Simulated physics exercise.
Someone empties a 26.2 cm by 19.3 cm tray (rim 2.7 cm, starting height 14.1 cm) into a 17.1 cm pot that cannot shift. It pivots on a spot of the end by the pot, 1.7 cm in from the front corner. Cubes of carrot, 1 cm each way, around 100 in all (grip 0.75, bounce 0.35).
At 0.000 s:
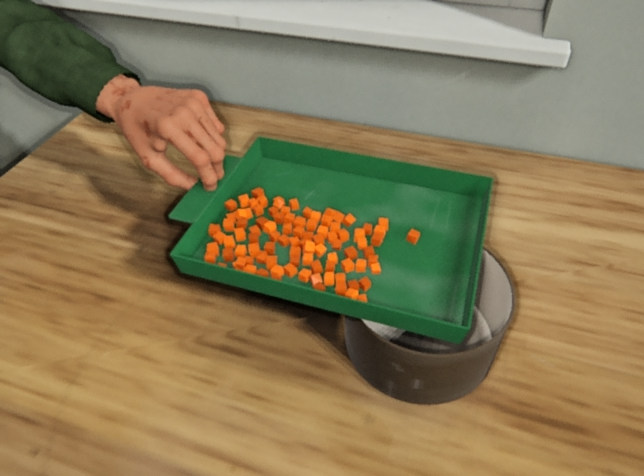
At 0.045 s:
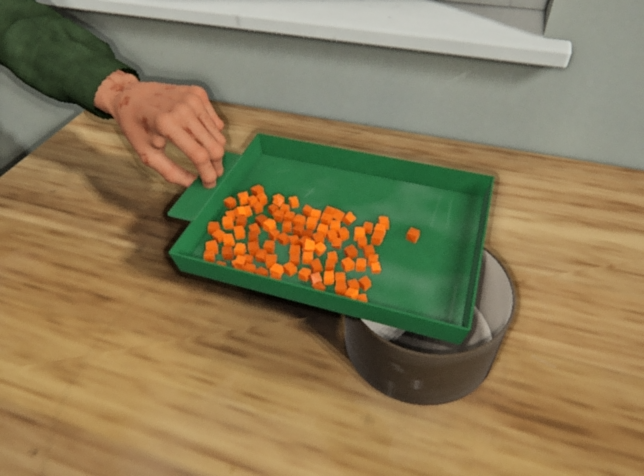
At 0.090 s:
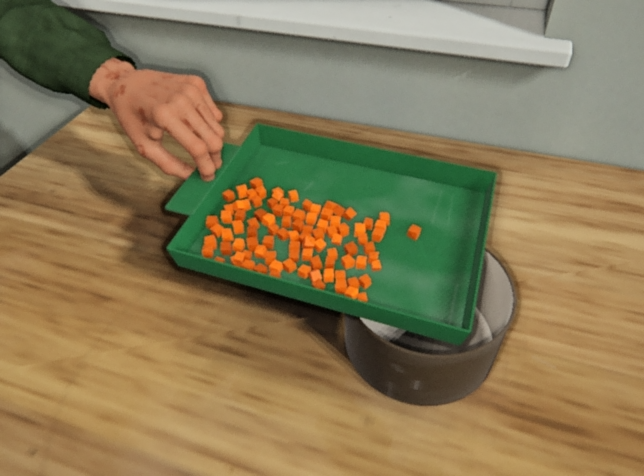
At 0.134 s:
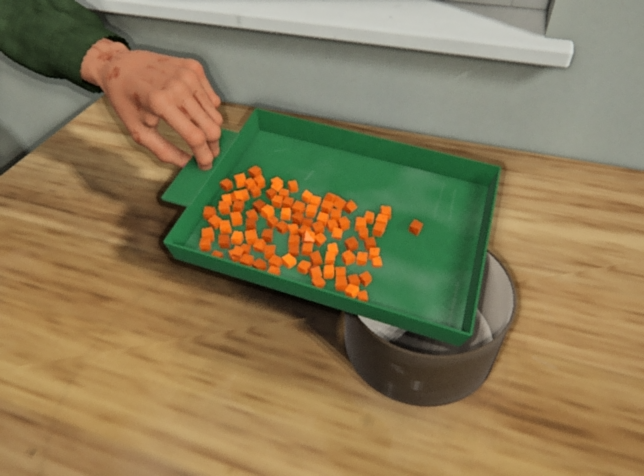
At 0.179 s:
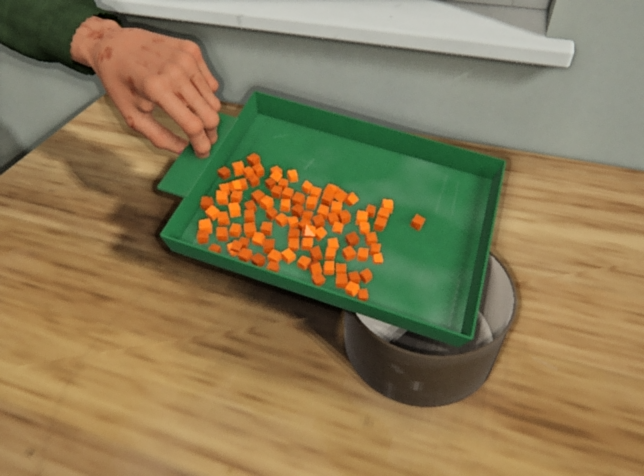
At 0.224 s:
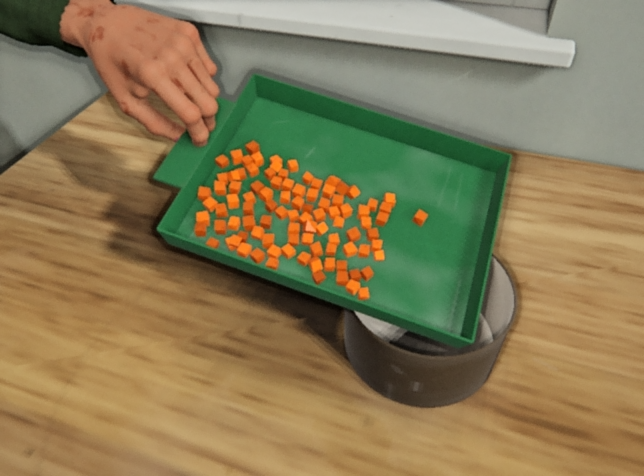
The footage shows a hand beside the left end of a green tray of orange carrot cubes, its right end over a dark pot on a wooden surface. The tray's left end rises, tilting toward the pot, while the cubes barely shift.
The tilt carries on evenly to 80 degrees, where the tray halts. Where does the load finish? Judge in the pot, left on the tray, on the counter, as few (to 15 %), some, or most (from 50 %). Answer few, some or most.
In the pot: Few; left on the tray: Some; on the counter: Most.
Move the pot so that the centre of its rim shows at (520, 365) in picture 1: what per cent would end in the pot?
About 50 per cent.
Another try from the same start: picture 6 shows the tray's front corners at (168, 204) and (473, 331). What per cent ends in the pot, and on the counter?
Pot 0, counter 55.
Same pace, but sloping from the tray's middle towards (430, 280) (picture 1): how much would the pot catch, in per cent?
Some 0 per cent.
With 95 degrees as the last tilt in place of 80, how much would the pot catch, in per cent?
In that case some 0 per cent.
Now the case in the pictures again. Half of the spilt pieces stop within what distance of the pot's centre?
Some 20 cm.
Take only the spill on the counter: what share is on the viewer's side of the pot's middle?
Some 100 per cent.
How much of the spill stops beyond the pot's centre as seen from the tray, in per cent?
Roughly 100 per cent.
After 0.54 s, tilt 48 degrees; the tray holds 100 %, the pot 0 %.
After 0.75 s, tilt 69 degrees; the tray holds 100 %, the pot 0 %.
Then, at 1.07 s, tilt 80 degrees; the tray holds 50 %, the pot 0 %.
By 2.3 s all is still; pot 0 %, tray 35 %, counter 65 %.
